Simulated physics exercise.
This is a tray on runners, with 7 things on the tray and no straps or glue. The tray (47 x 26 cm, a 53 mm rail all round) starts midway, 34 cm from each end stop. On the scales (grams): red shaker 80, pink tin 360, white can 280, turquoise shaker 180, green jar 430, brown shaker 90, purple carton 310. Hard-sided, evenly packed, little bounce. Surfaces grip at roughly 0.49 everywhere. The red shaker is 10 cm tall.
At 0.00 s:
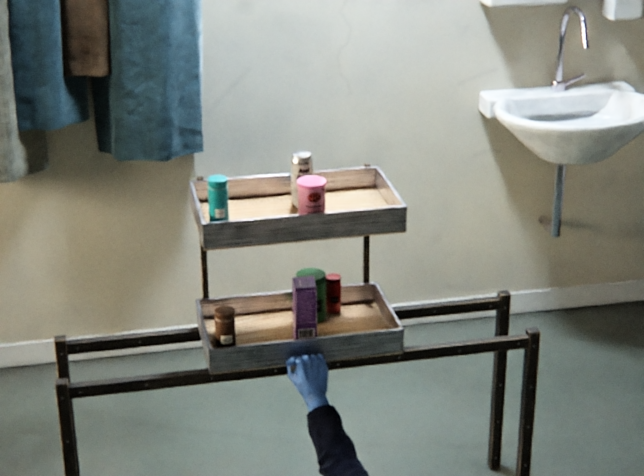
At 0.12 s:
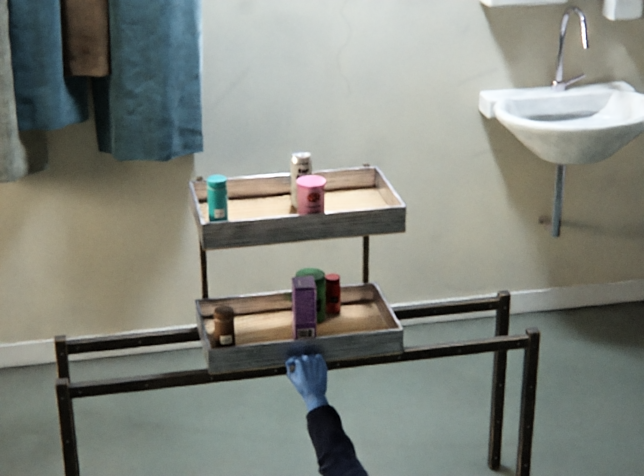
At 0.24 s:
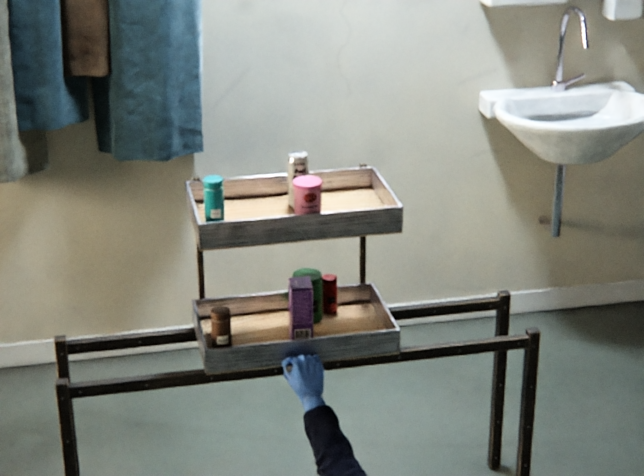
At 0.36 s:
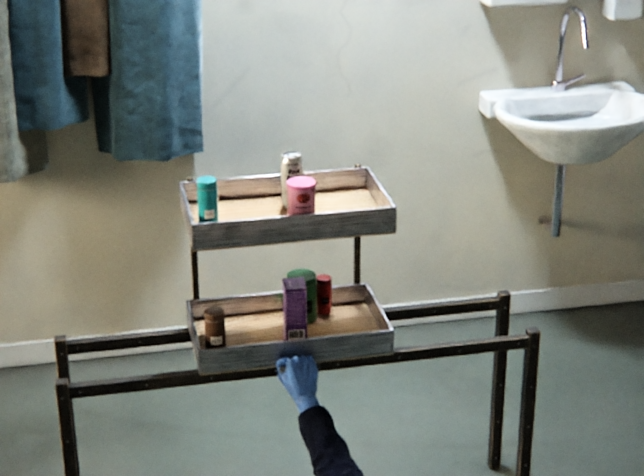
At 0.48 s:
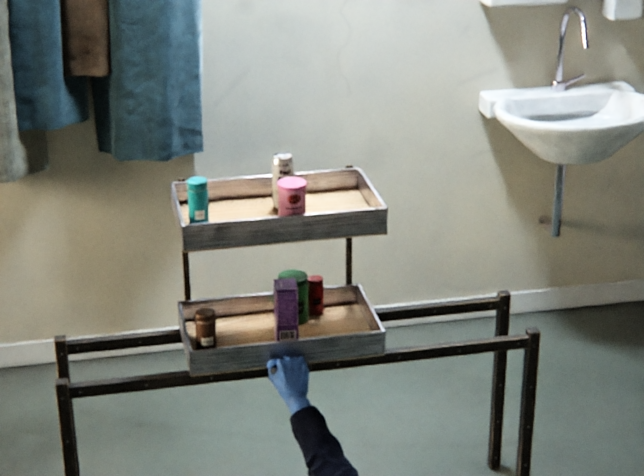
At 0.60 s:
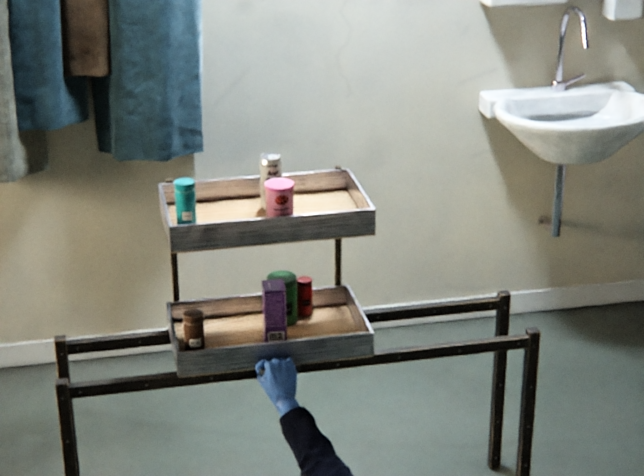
In a room with a sink and hanging blue cloth, a blue-gloved hand held the lower part of a two-level wooden tray of small containers, then slid it slowly a short way left.
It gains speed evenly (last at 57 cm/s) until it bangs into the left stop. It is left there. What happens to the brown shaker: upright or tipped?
The brown shaker stays upright.
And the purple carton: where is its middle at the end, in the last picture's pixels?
Around (126, 349).
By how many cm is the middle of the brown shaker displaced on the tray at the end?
Some 2 cm.
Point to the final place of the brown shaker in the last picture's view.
At about (79, 347).
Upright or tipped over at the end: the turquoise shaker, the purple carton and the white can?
The turquoise shaker stays upright; the purple carton tips over; the white can topples.
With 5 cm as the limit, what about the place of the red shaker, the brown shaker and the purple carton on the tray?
The red shaker stays put; the brown shaker stays put; the purple carton leaves its spot.
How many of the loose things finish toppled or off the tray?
In all, 2.
Around 1.30 s, tray moved 34 cm left; brown shaker at 6° to upright near (77, 346); red shaker at 13° to upright; turquoise shaker at 14° to upright.
Around 1.70 s, tray moved 34 cm left; brown shaker at 11° to upright near (79, 348); purple carton on its side; white can on its side.
Finally (2.8 s), on their side or leaning hard on the tray, white can and purple carton; the other 5 still in place (within 5 cm). In the last view, brown shaker near (79, 347).
